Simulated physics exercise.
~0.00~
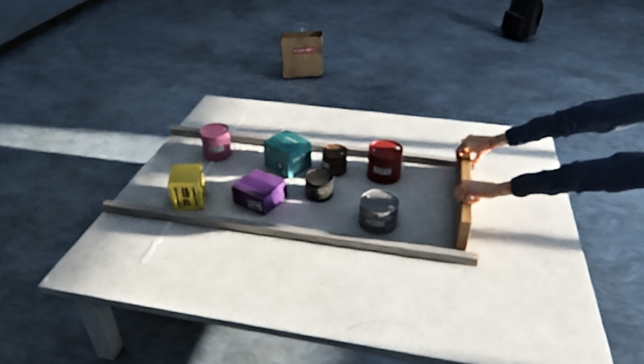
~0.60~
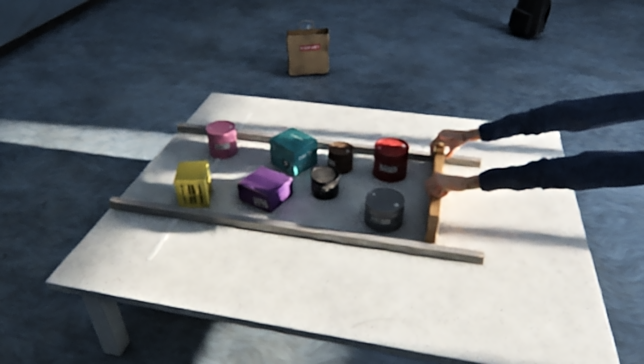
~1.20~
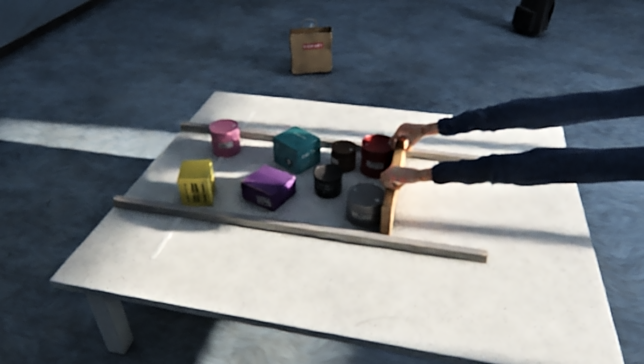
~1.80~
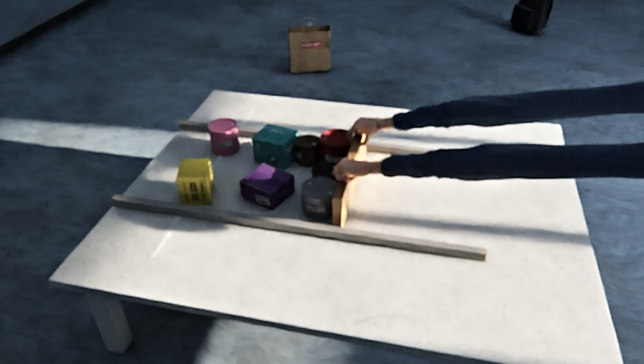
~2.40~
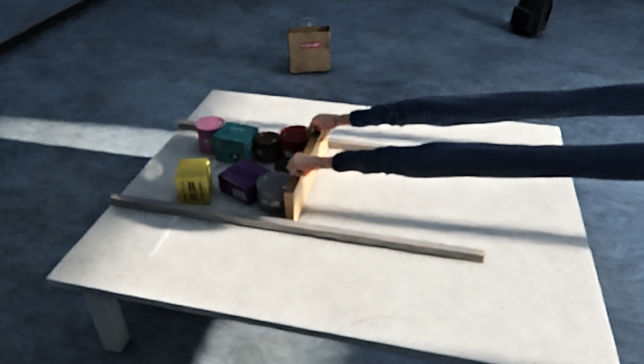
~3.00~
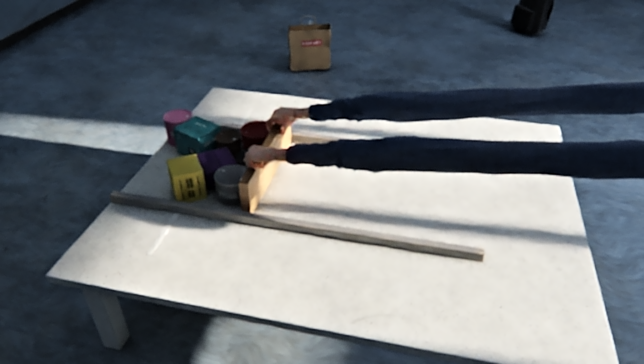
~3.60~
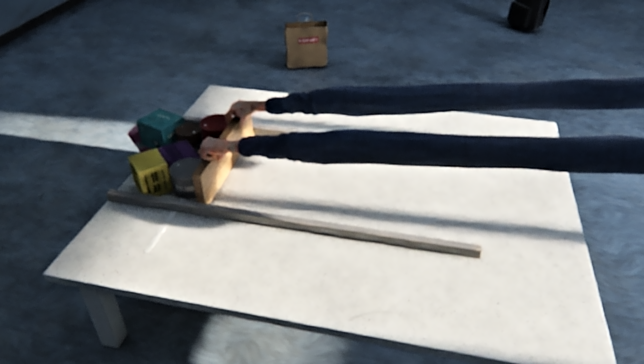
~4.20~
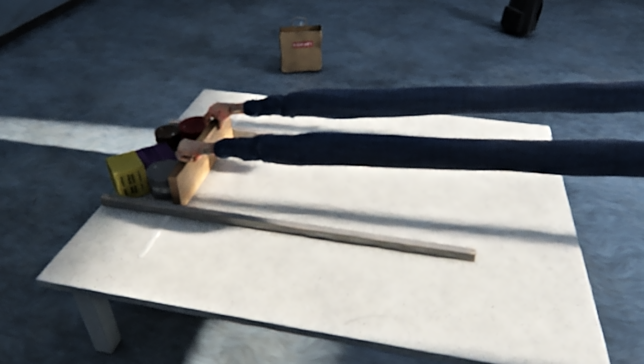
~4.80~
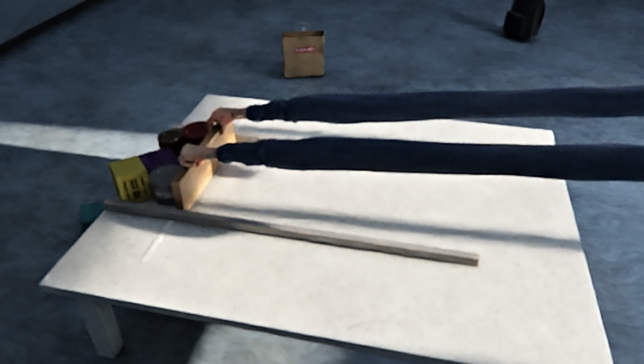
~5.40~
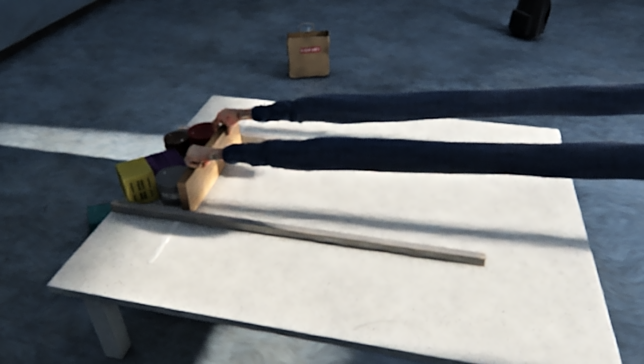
The clip opens on a white table where two hands hold an upright wooden plank at the right of a loose group of colourful canisters and boxes, set between two long rails. The hands slide the plank left, and it gathers the grey, red and brown canisters, then the turquoise and purple boxes. The whole cluster bunches up and moves toward the table's left edge. The pink canister and then the turquoise box go over the edge. The plank stops, with the turquoise box lying below and the yellow crate and others still crowded at the edge.
